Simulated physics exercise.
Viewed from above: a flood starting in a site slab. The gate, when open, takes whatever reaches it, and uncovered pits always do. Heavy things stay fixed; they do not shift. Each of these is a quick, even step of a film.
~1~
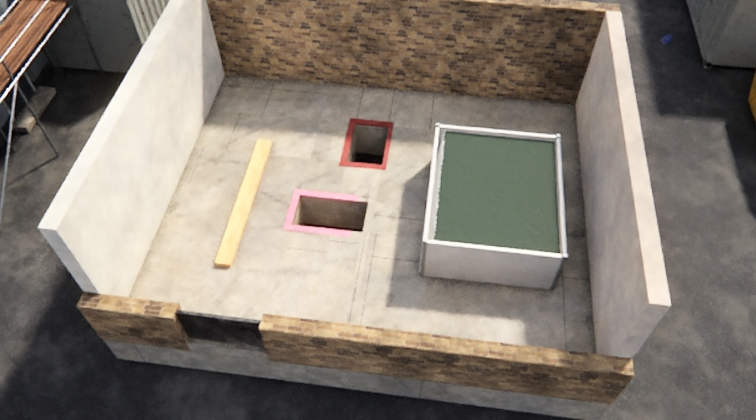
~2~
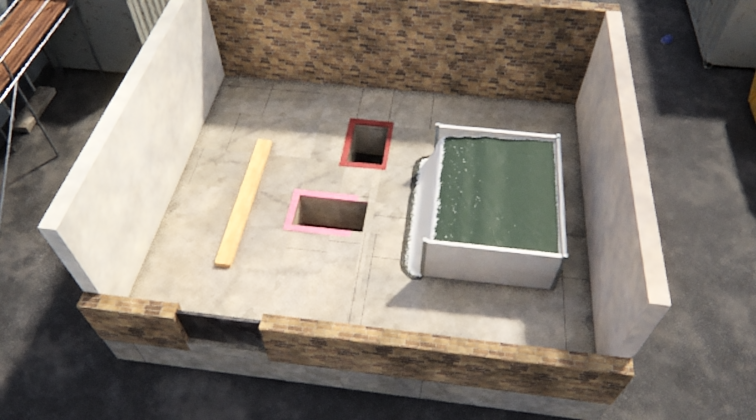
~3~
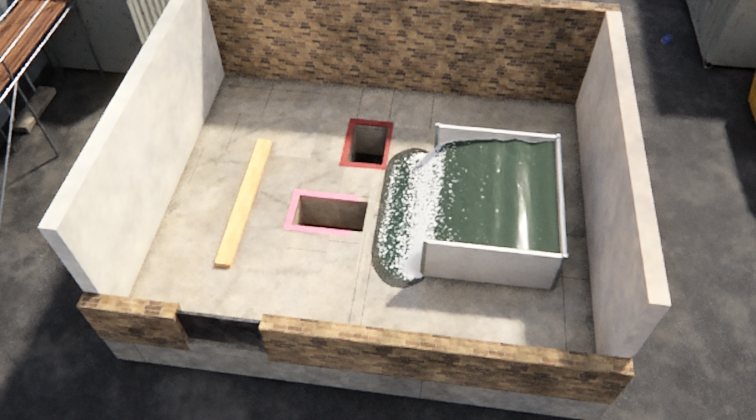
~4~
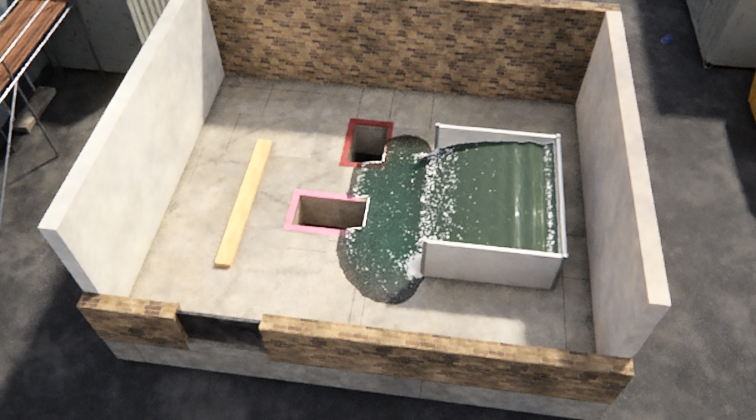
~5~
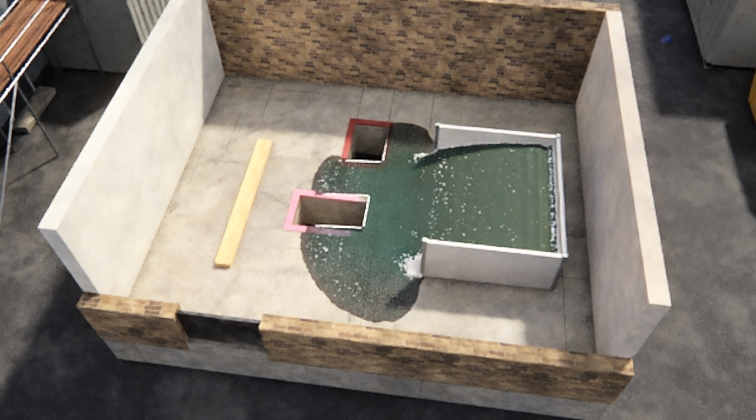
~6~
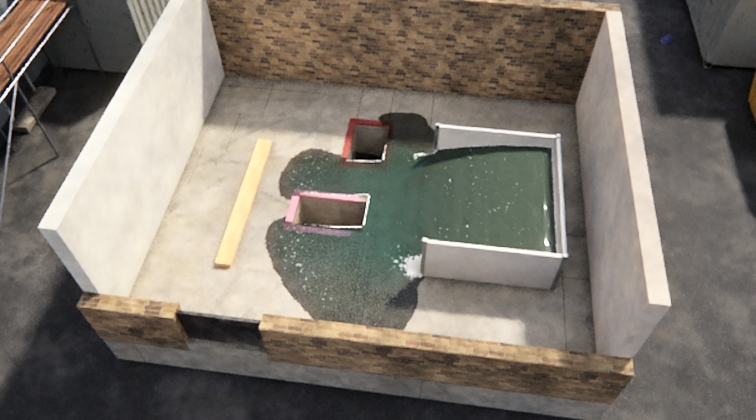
In a walled slab, green water pours left from a tank and spreads around two pits.
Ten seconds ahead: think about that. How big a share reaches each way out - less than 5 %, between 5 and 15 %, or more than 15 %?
Shares: The gate gets less than 5 %, the red pit gets more than 15 %, the pink pit gets more than 15 %.
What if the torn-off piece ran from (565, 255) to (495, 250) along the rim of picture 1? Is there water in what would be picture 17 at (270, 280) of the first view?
It would be soaked.
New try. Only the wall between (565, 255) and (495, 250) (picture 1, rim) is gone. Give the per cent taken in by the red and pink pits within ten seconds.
Red 10 %, pink 10 %.
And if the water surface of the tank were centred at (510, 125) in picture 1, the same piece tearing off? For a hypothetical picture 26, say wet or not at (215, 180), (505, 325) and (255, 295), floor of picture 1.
Going through the three spots, I'd say swamped, high and dry, swamped.
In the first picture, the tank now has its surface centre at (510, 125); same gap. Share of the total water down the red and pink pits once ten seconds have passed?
The red pit gets 45 per cent, the pink pit 20 per cent.
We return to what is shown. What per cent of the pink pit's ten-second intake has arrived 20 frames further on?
Share by then: About 70 in a hundred.
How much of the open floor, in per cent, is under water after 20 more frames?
Close to 60 percent, by my reckoning.
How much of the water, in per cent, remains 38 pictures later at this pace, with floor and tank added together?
48 per cent.
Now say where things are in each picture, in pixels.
The water tank at (495, 189) is whole and still, in the first picture.
Water pours out at (431, 204) and has run to (418, 277), in the second picture.
Water pours out at (431, 205) and has run to (391, 280), in the third picture.
The front is at (366, 291), out from the gap at (431, 206), in the fourth picture.
The front is at (340, 302), out from the gap at (431, 207), in the fifth picture.
Water pours out at (431, 207) and has run to (271, 242), in the sixth picture.
A moment on, water covers 50 % of the floor; the gate 0 %, the red pit 6 %, the pink pit 13 %.
Next, water covers 55 % of the floor; the gate 0 %, the red pit 11 %, the pink pit 21 %.
Then, water covers 60 % of the floor; the gate 0 %, the red pit 14 %, the pink pit 28 %.
Later, water covers 70 % of the floor; the gate 0 %, the red pit 18 %, the pink pit 34 %.
In the end, water covers 90 % of the floor; the gate 0 %, the red pit 22 %, the pink pit 39 %.
